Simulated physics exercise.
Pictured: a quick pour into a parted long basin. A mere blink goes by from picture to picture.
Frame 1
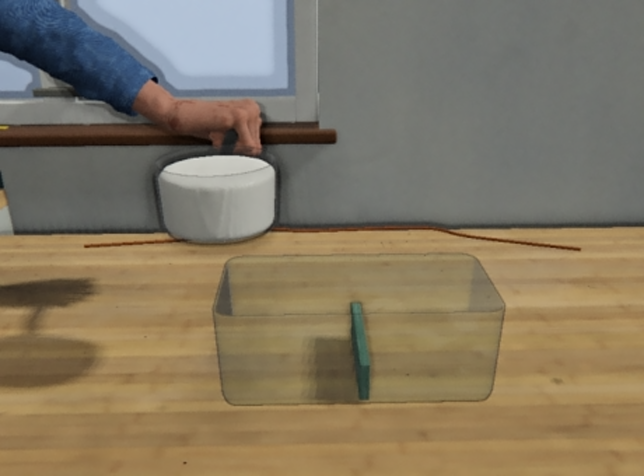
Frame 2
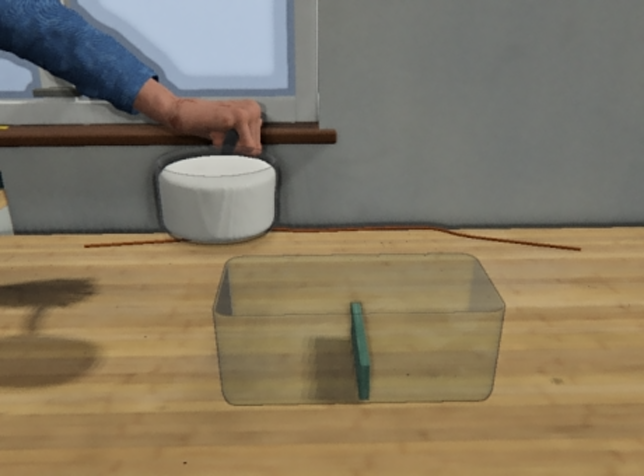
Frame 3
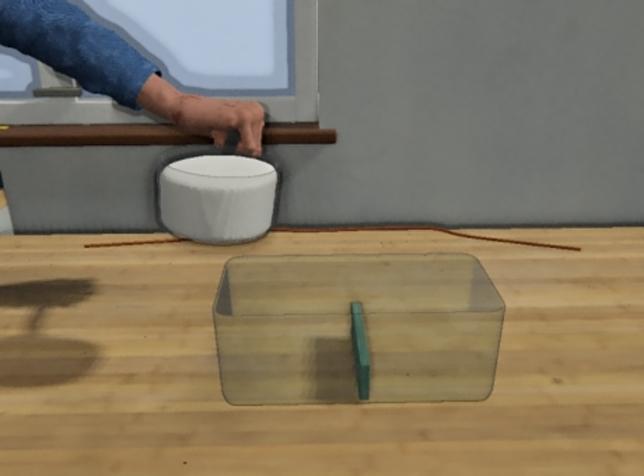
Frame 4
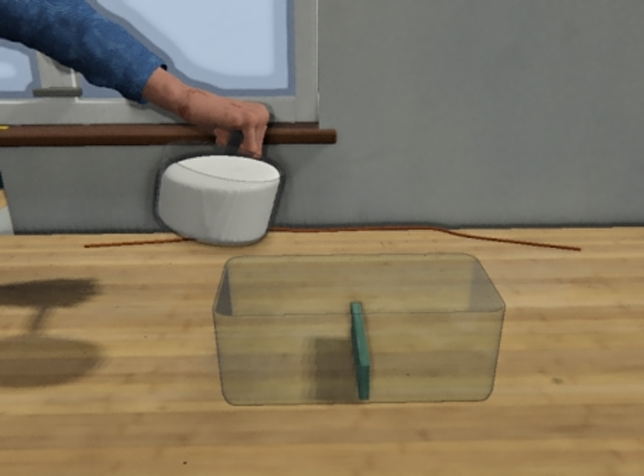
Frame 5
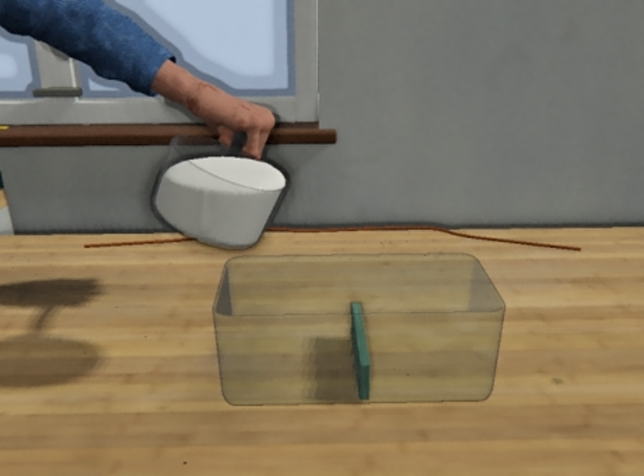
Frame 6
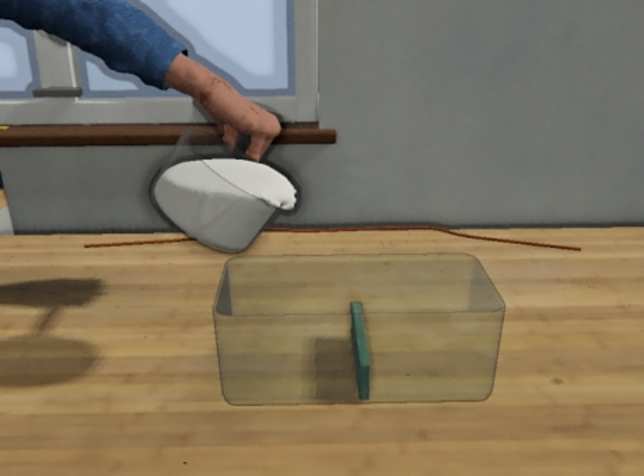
A hand tilts a white container rightward above a clear divided basin on a wooden table.
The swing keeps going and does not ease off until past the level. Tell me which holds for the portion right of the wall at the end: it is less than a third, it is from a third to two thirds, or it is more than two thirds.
Looks to me like the right side of the wall gets short of a third.
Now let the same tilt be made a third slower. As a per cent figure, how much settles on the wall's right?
I'd estimate about 10 percent ends up there.
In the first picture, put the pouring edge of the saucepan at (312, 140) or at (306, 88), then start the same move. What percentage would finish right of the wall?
It would come to near 50 per cent, and then near 55 per cent.
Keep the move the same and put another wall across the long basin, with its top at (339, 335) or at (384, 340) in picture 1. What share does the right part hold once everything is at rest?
The first placement leaves close to 30 per cent, the second close to 15 per cent.
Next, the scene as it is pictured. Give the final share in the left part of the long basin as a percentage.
That share comes out near 90 percent.
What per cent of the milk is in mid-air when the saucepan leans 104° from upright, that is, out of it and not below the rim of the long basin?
Something like 30 per cent of it.
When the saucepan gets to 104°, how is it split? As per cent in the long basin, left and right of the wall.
The left part holds 45 percent and the right part 0 percent.
A moment on, the saucepan is tipped right over and 22 per cent is still to pour, 47 is left of the wall and 0 right of it.
Next, the saucepan is tipped right over and 2 per cent is still to pour, 90 is left of the wall and 2 right of it.
Then the saucepan is tipped right over and 0 per cent is still to pour, 92 is left of the wall and 6 right of it.
Later the saucepan is tipped right over and 0 per cent is still to pour, 91 is left of the wall and 7 right of it.
Finally, 91 per cent lies left of the wall, 7 right of it and 2 outside.
